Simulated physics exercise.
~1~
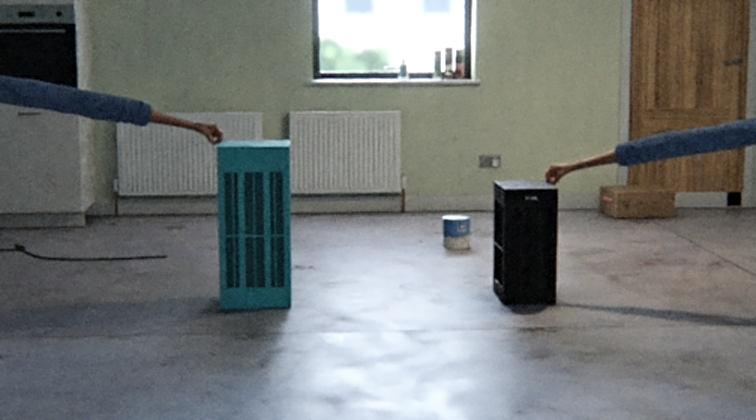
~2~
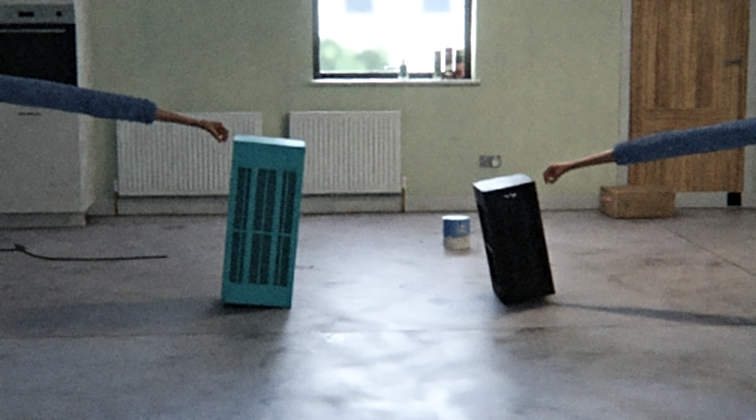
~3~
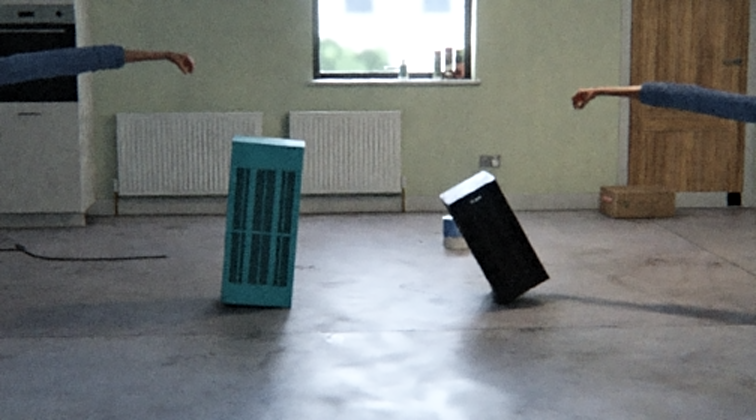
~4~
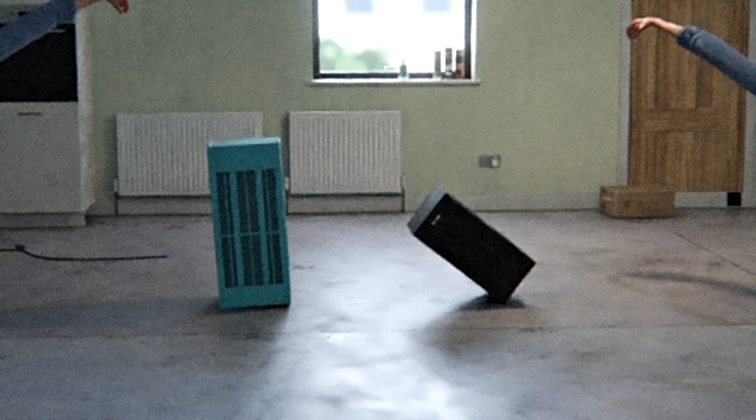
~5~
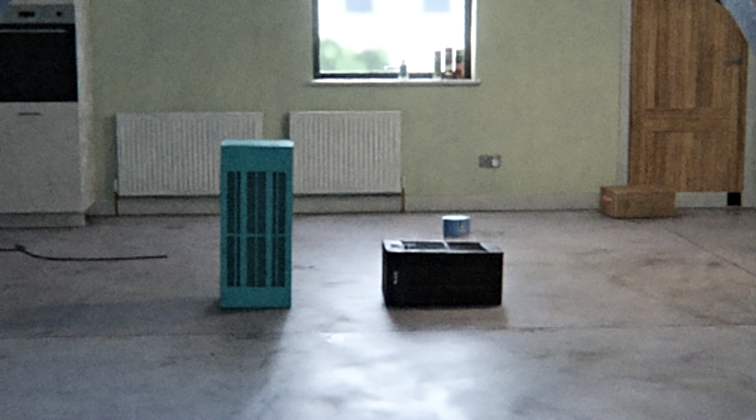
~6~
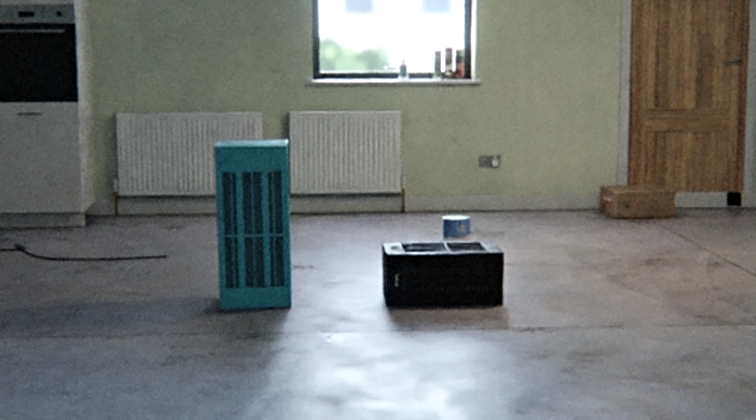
Black crate toppling left onto its side after two hands let go, while a taller turquoise crate rocks and settles upright.
